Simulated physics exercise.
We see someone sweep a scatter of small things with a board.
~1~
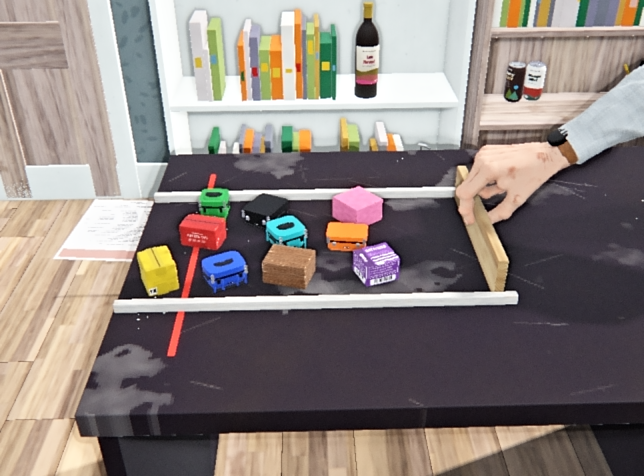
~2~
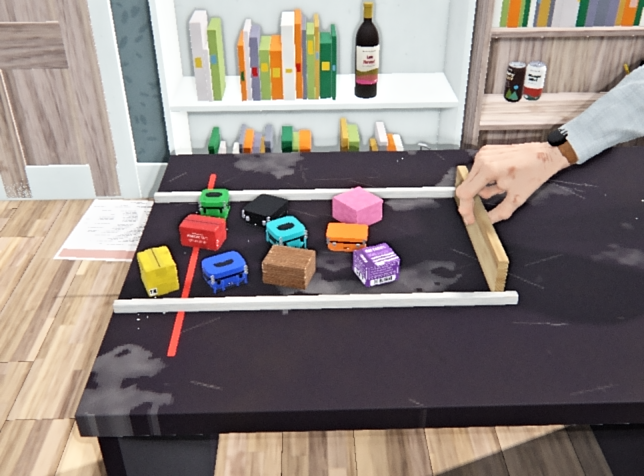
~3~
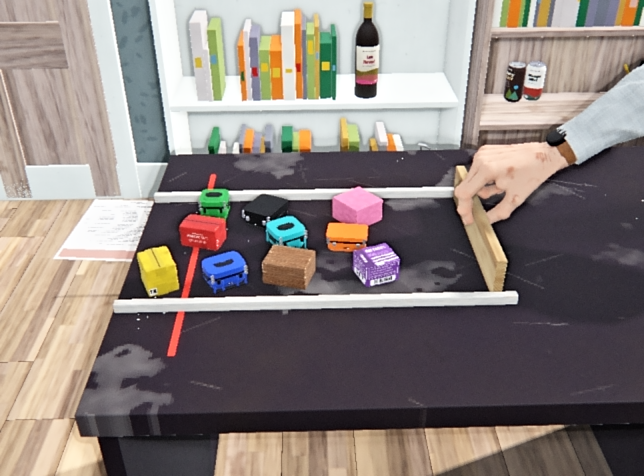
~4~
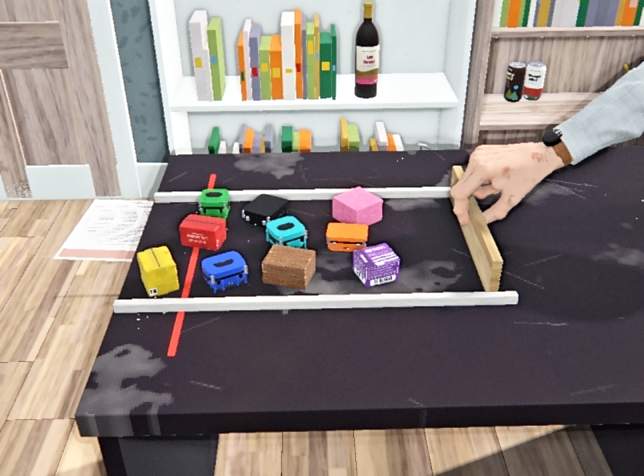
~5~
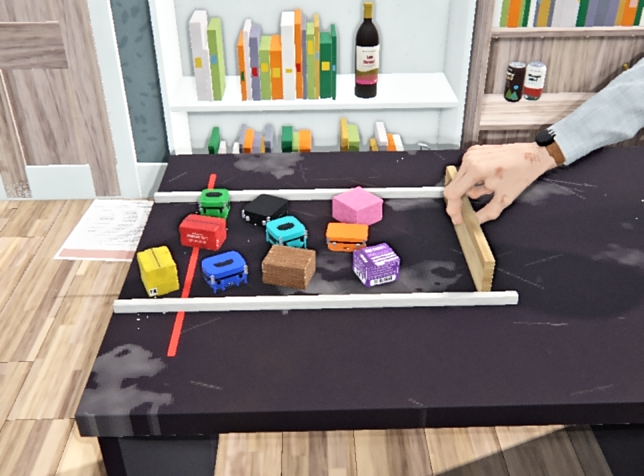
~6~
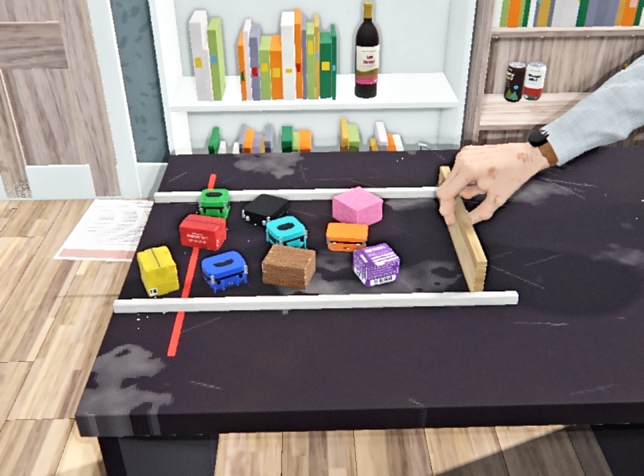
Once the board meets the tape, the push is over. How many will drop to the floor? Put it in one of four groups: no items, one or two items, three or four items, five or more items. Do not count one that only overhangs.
Group: Three or four items.
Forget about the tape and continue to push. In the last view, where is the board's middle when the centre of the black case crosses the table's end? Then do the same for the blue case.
Near (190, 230), then near (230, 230).
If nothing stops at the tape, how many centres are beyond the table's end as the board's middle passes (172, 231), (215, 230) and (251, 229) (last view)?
Result per place: 7; 4; 1.
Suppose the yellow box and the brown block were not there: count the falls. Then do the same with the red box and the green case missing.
2 for the first case, 2 for the second.
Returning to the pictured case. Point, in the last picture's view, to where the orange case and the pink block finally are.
The orange case at (176, 243), the pink block at (186, 206).
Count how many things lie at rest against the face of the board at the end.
It is in contact with 3.
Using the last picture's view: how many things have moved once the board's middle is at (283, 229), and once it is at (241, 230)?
At the first point the count is 10, at the second it's 10.
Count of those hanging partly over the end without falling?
3 in all.
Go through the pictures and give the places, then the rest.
In the first frame, yellow box (158, 271); red box (203, 232); green case (215, 206); board (478, 225); tape (196, 248).
In the second frame, red box (203, 232); orange case (347, 238).
In the third frame, green case (215, 206); brown block (289, 267).
In the fourth frame, yellow box (158, 271); pink block (357, 209).
In the fifth frame, red box (203, 232); turquoise case (286, 236).
In the sixth frame, yellow box (158, 271); red box (203, 232); green case (215, 206); board (459, 225); tape (196, 248).
A little later, none off yet; yellow box at rest near (158, 271); red box at rest near (203, 232); green case at rest near (215, 206).
When it is over, the number that fall off is three or four; down, blue case, green case, red box and yellow box.
